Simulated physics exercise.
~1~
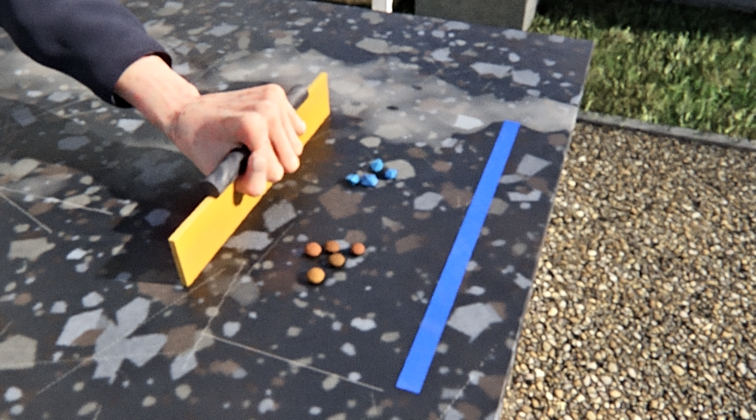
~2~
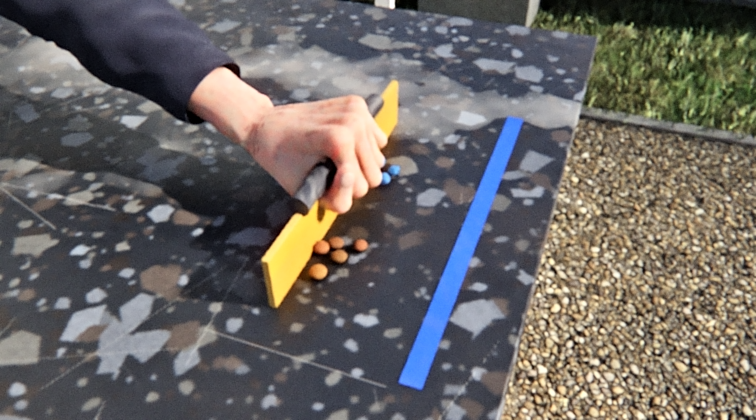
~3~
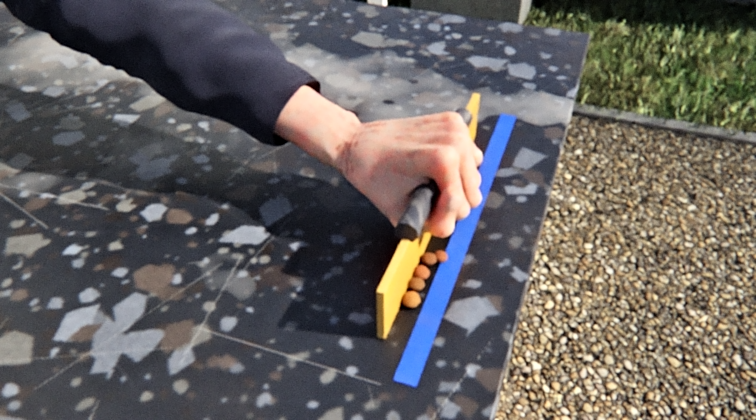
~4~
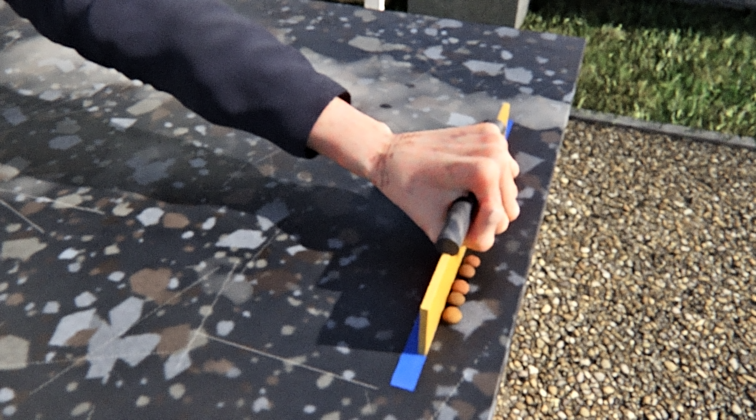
A hand slides a yellow scraper right, pushing small brown balls past blue tape, and stops.
